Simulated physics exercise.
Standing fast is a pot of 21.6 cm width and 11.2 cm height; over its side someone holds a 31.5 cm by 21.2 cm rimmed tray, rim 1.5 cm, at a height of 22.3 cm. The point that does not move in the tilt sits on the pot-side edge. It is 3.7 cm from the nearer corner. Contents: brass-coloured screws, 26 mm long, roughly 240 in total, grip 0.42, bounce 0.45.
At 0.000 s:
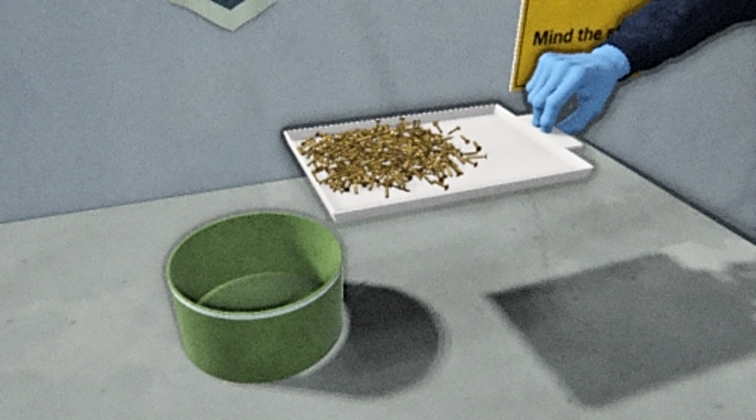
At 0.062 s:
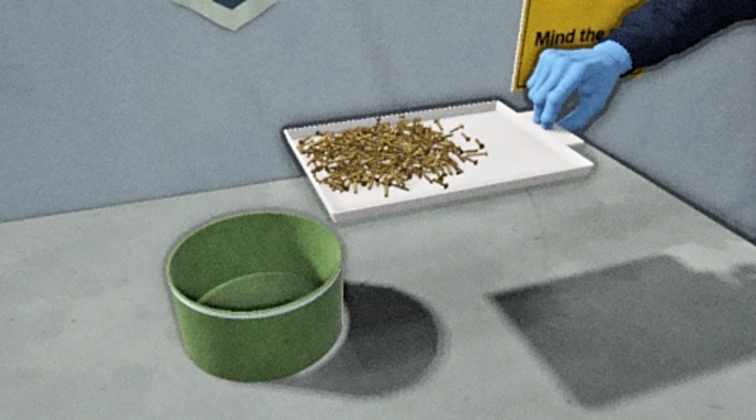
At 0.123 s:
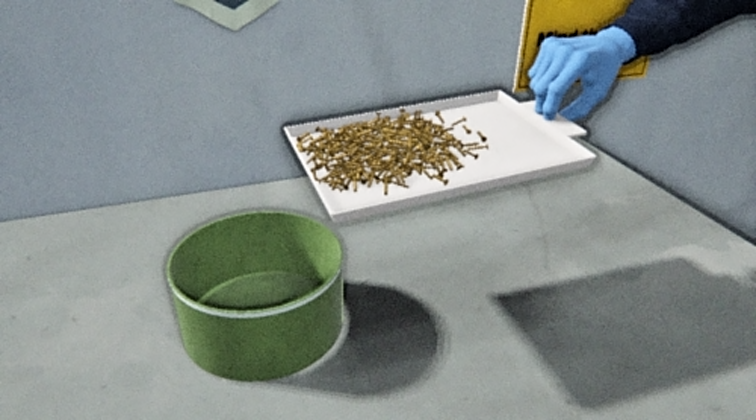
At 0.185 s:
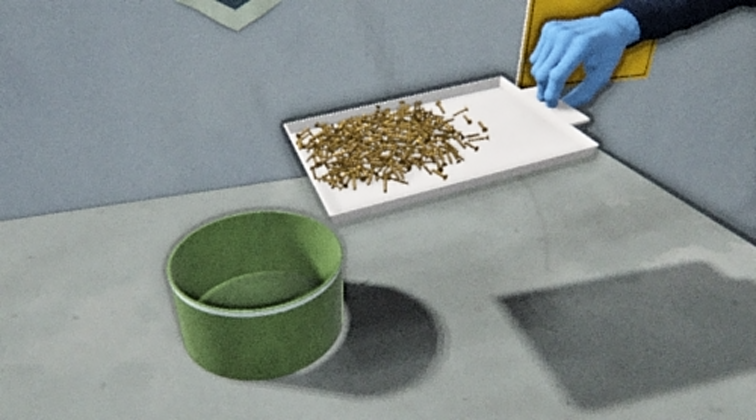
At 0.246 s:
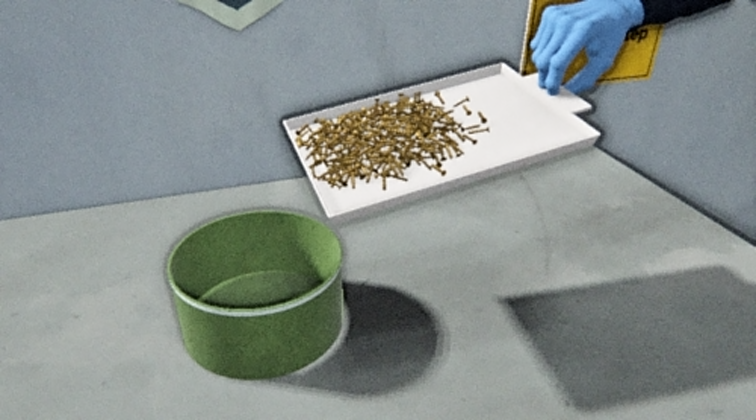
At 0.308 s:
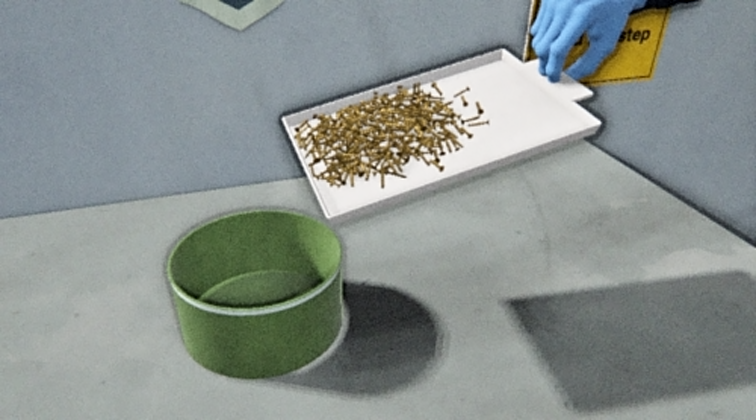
White tray of brass-coloured screws tilting slightly as a blue-gloved hand raises its right end, a green pot standing still below.
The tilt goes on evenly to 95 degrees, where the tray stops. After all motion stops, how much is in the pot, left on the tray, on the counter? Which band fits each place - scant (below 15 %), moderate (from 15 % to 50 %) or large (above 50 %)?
Pot - moderate; tray - scant; counter - large.
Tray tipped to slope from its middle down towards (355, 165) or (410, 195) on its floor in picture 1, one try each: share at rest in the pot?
The share comes to about 95 in a hundred, then about 5 in a hundred.
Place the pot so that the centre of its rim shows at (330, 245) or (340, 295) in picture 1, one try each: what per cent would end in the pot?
In order, about 15 and about 95 per cent.
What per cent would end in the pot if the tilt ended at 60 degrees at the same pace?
That comes out at some 40 per cent.
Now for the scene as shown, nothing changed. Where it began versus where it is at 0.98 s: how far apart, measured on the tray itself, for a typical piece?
By then it sits near 8 cm from where it began.
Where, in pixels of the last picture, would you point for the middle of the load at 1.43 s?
Expected load position: Near (297, 332).
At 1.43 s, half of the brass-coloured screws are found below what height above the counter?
Roughly 6 centimetres, more or less.
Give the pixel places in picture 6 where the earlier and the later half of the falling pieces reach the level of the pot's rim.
Around (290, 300), then (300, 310).
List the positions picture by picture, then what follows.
Tray tilt 0 degrees, front corners at (336, 211) and (588, 166); middle of the pieces at (386, 156); pot at (257, 257), in the first picture.
Tray tilt 1 degrees, front corners at (335, 210) and (589, 163); middle of the pieces at (386, 155), in the second picture.
Tray tilt 4 degrees, front corners at (334, 211) and (591, 155), lowest corner left front; middle of the pieces at (386, 150), in the third picture.
Tray tilt 7 degrees, front corners at (333, 212) and (593, 144), lowest corner left front; middle of the pieces at (386, 145), in the fourth picture.
Tray tilt 11 degrees, front corners at (332, 213) and (594, 133), lowest corner left front; middle of the pieces at (385, 140), in the fifth picture.
Tray tilt 14 degrees, front corners at (331, 214) and (595, 122), lowest corner left front; middle of the pieces at (384, 134); pot at (257, 254). The tray's pace is about 55 degrees a second, in the sixth picture.
After 0.98 s, tilt 52 degrees; the tray holds 100 %, the pot 0 %.
After 1.43 s, tilt 78 degrees; the tray holds 30 %, the pot 30 %.
After 1.95 s, tilt 95 degrees; the tray holds 0 %, the pot 40 %.
At rest (2.7 s), pot 40 %, tray 0 %, counter 60 %.
